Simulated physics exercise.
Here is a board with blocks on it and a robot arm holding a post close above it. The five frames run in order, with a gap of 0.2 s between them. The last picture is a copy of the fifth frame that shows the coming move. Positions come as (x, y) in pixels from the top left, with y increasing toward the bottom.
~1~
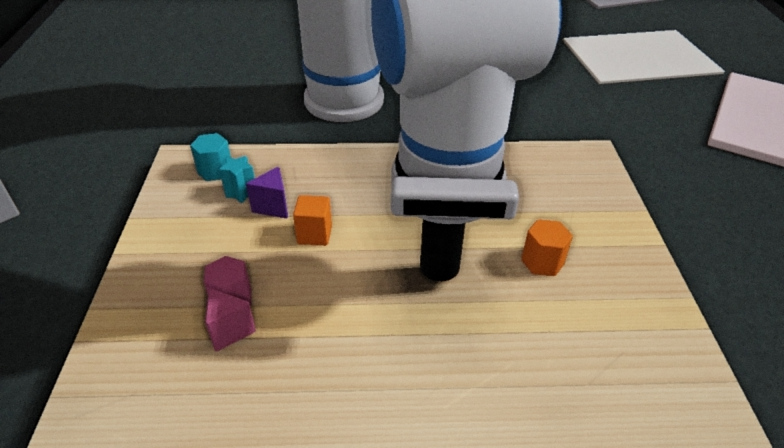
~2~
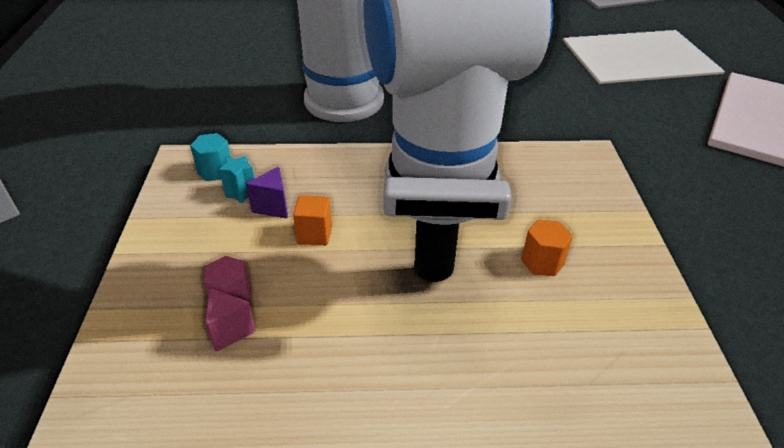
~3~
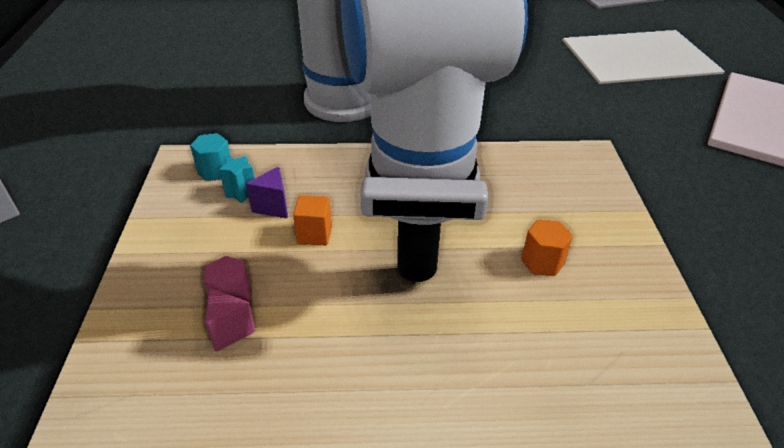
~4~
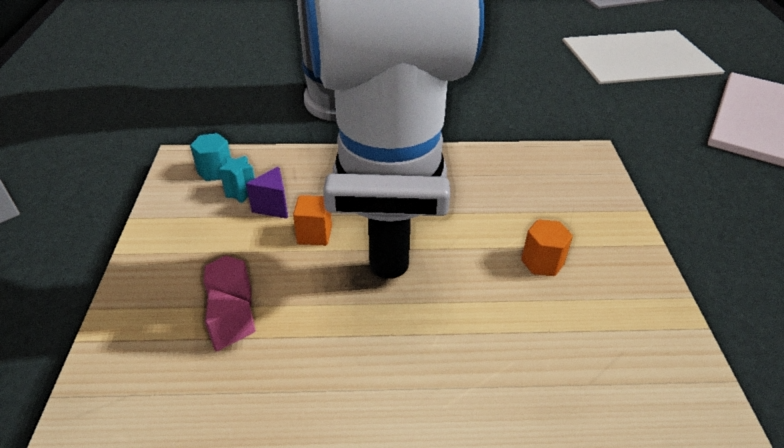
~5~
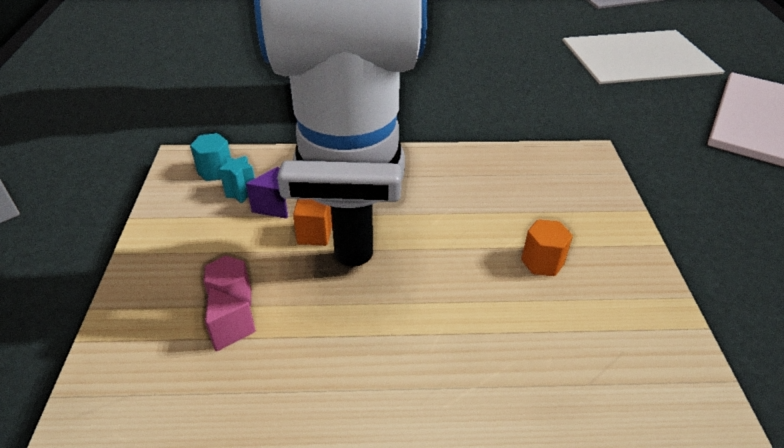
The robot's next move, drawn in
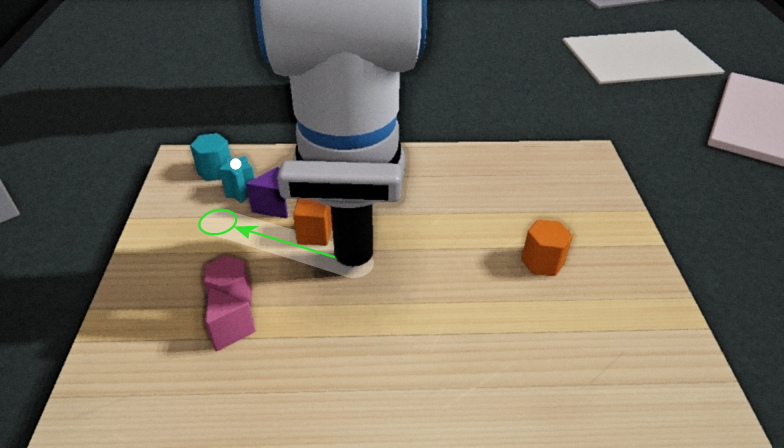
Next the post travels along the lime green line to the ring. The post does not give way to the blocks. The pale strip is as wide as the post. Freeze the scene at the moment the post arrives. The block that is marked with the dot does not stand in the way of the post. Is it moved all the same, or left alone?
By then it is still where it was.
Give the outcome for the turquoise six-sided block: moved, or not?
It stays.
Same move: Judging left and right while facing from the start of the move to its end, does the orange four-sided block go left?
No.
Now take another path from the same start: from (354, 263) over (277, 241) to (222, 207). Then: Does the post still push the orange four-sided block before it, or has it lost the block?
I think it loses its spot in front.
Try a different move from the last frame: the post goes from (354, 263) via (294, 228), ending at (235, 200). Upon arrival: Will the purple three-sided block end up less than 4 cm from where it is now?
I believe not.
The drawn path runs in a line from (354, 263) to (218, 222); the dot is on the turquoise star block.
The first path, step by step. One third of the way, post at (304, 238); orange four-sided block at (304, 196).
Two thirds of the way, post at (259, 224); orange four-sided block at (301, 192), turned 15° clockwise.
At the end, post at (215, 211); turquoise six-sided block not moved; turquoise star block not moved; orange four-sided block at (301, 192), turned 15° clockwise.
